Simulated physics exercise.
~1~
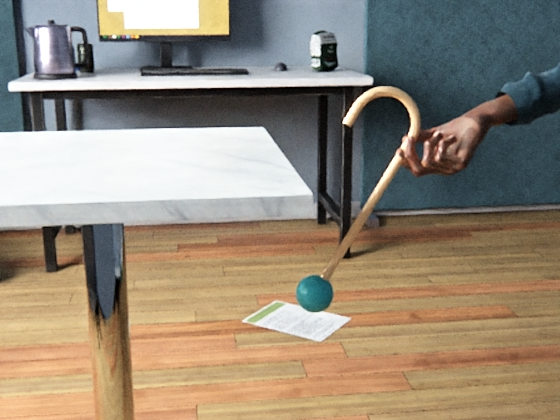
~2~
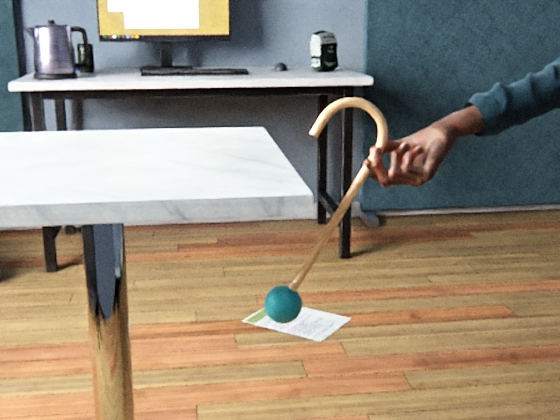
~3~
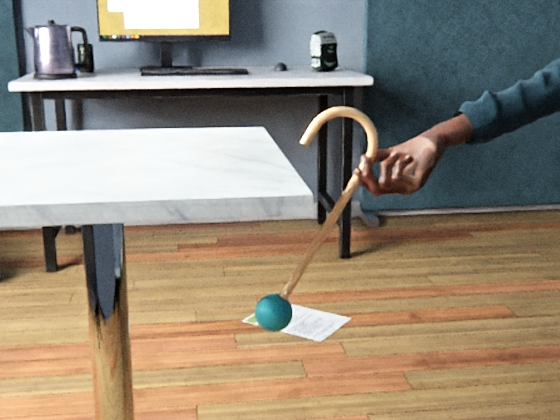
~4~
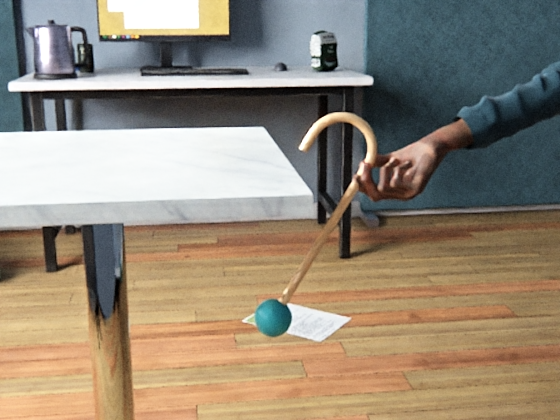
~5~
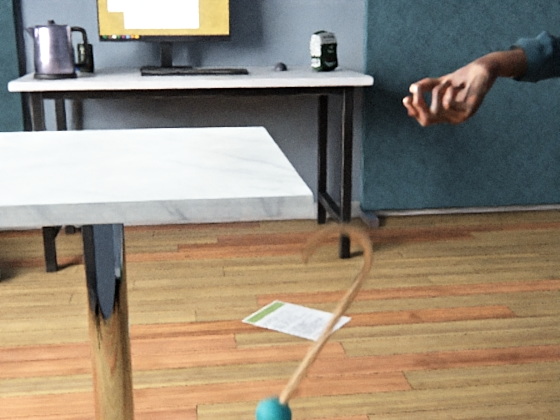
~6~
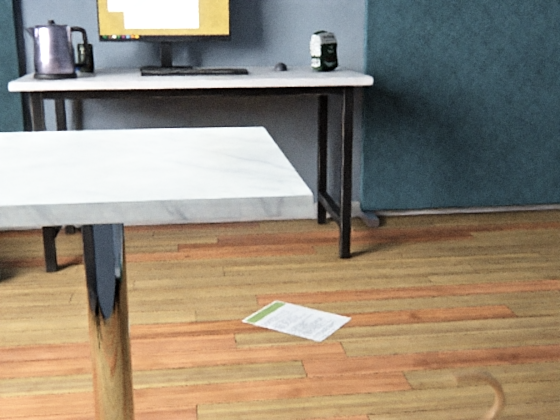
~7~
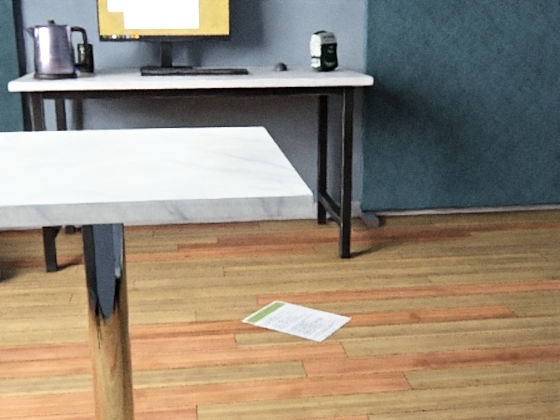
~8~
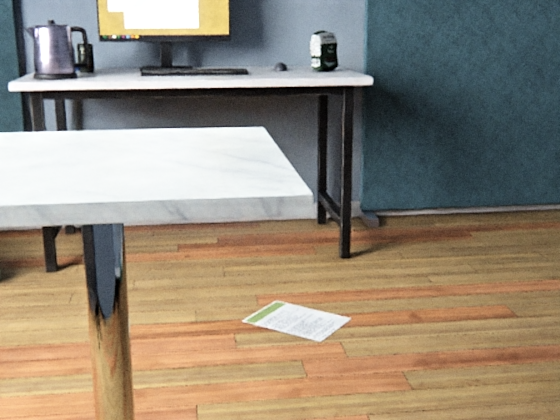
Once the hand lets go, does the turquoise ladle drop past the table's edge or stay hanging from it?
The turquoise ladle drops past the table's edge and falls out of view toward the lower right.
